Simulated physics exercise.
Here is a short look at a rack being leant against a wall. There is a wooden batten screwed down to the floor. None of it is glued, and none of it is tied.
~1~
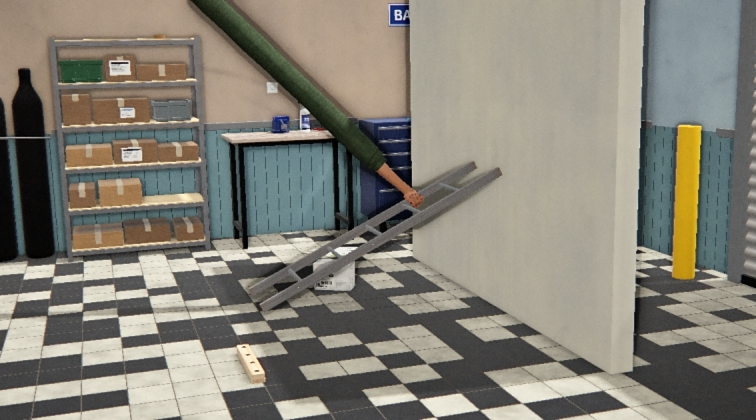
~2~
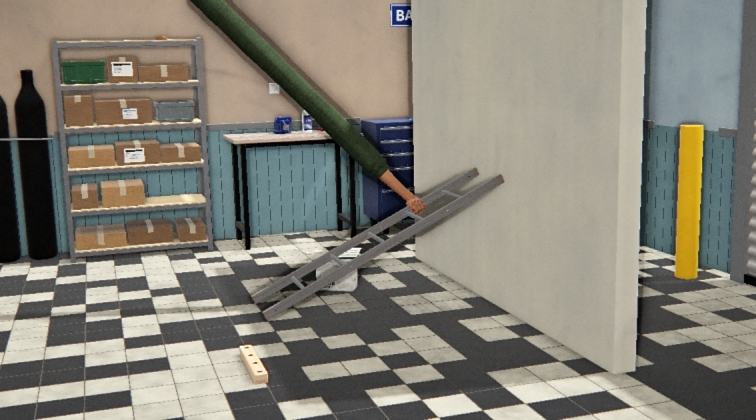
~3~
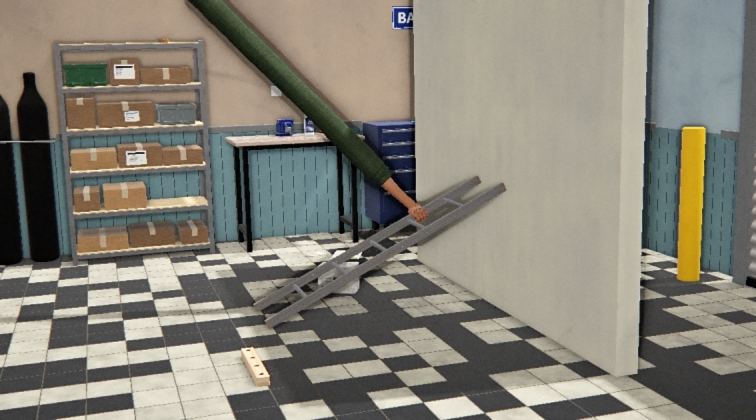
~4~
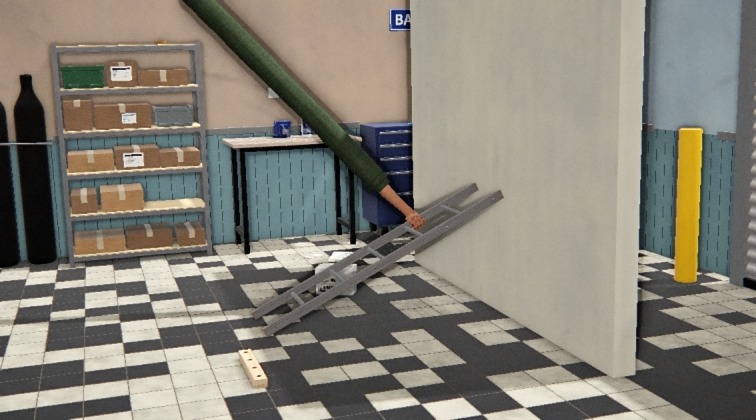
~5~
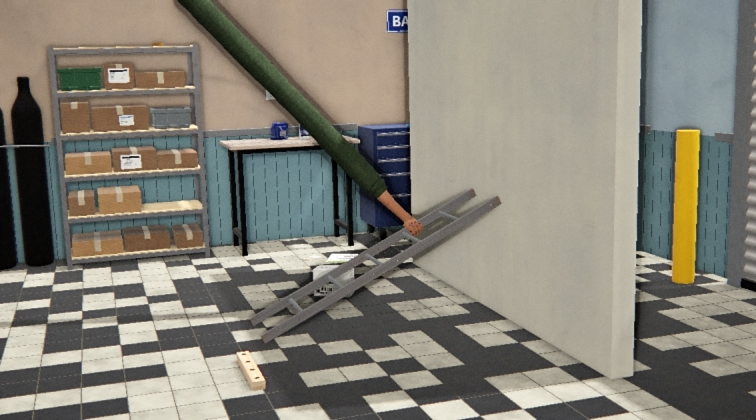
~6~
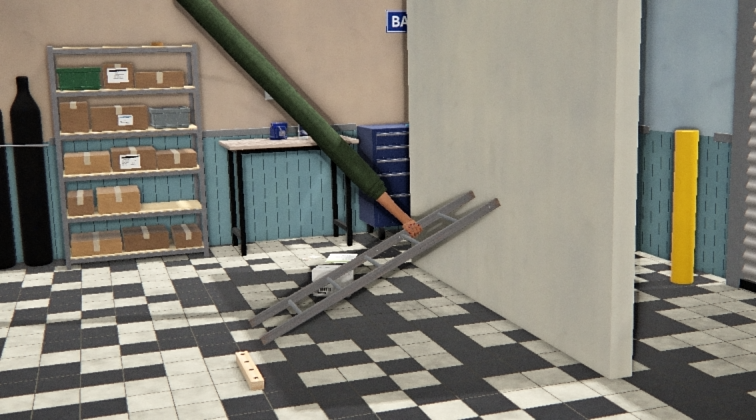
A green-sleeved arm lowered a grey, ladder-like rack a little at a slant against a pale wall, near a wooden batten on the checkered floor, then kept its hand on it.
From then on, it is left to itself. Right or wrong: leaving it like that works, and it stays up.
Wrong.
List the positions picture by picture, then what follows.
In the first frame, still on the way; grey rack (375, 232); batten (250, 363).
In the second frame, still on the way; grey rack (378, 239); white parcel (337, 275).
In the third frame, still on the way; grey rack (380, 247); batten (255, 366).
In the fourth frame, still on the way; grey rack (377, 255); white parcel (336, 279).
In the fifth frame, still on the way; grey rack (375, 261); batten (250, 370).
In the sixth frame, in place, still held; grey rack (374, 263); white parcel (333, 281).
Then, 0.26 s on from there, grey rack turned 7° from its first pose near (369, 279).
Then, 0.38 s on from there, grey rack turned 19° from its first pose near (365, 306).
Then, 0.48 s on from there, grey rack turned 26° from its first pose near (364, 314).
In the end, the grey rack gives way at the feet, near (364, 319); the other things unmoved.
